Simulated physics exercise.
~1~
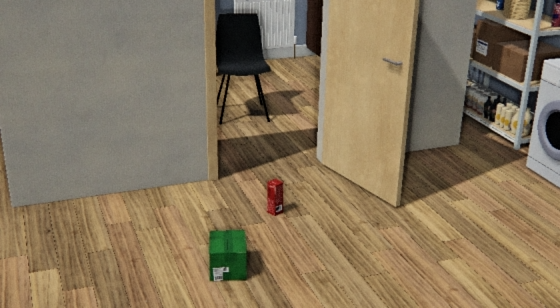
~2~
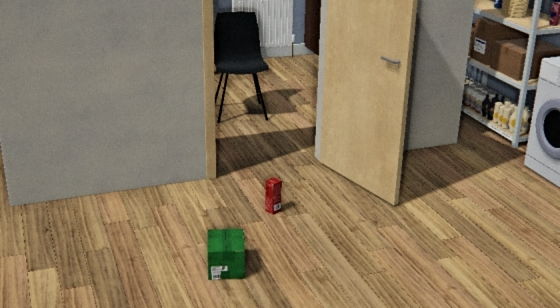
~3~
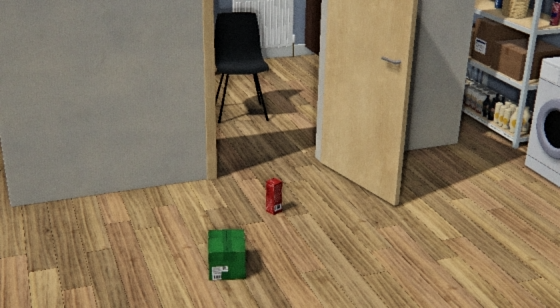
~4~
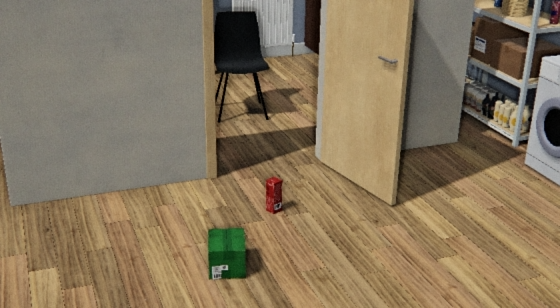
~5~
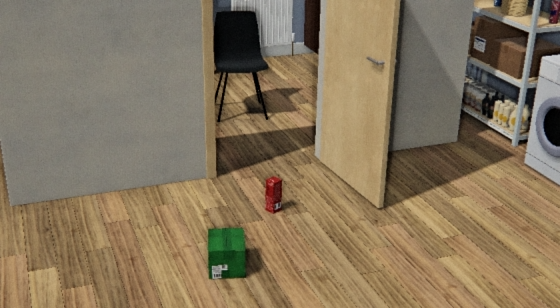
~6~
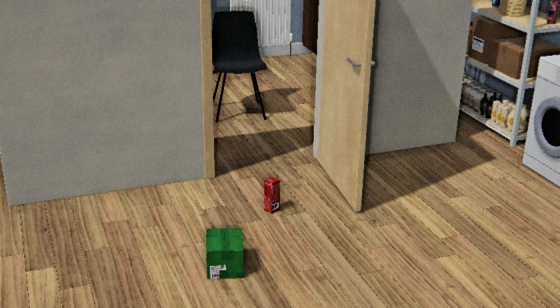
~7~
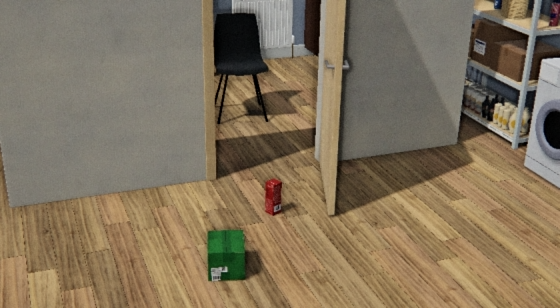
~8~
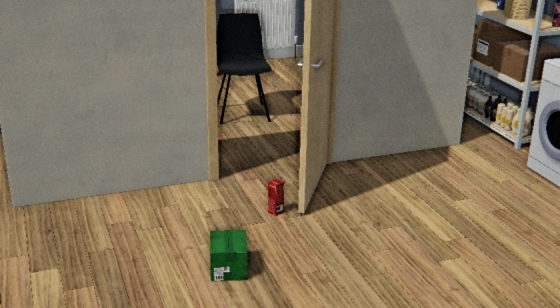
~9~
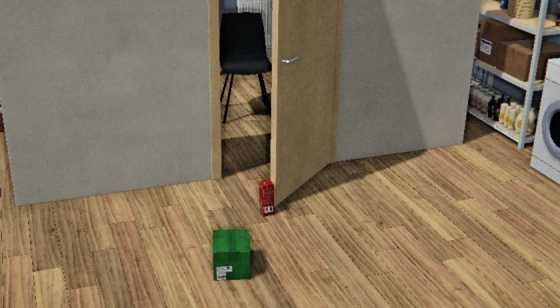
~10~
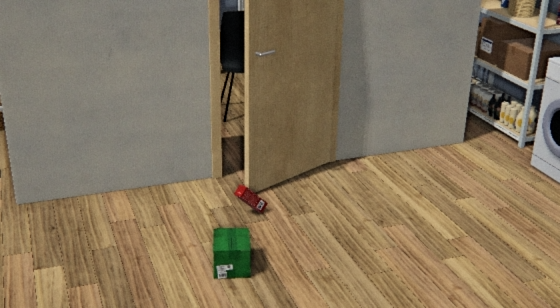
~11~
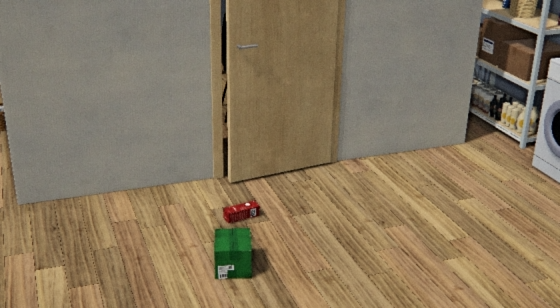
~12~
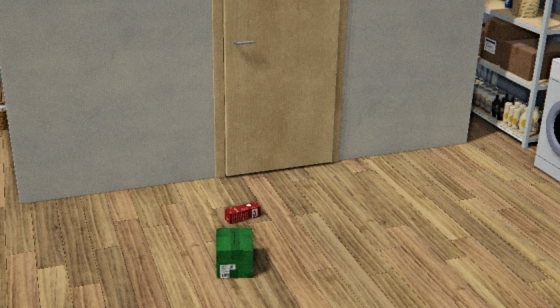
To begin with, a wooden door stands wide open in a grey wall, with a black chair visible through the doorway and shelves and a white appliance off to the right. A small red carton stands upright on the wood floor near the opening, and a green parcel sits closer to the viewer. After a still stretch, the door swings steadily toward the doorway. It reaches the red carton, which shifts left, leans and topples onto its side. The door keeps turning until it is shut, leaving the carton lying behind the unmoved green parcel.
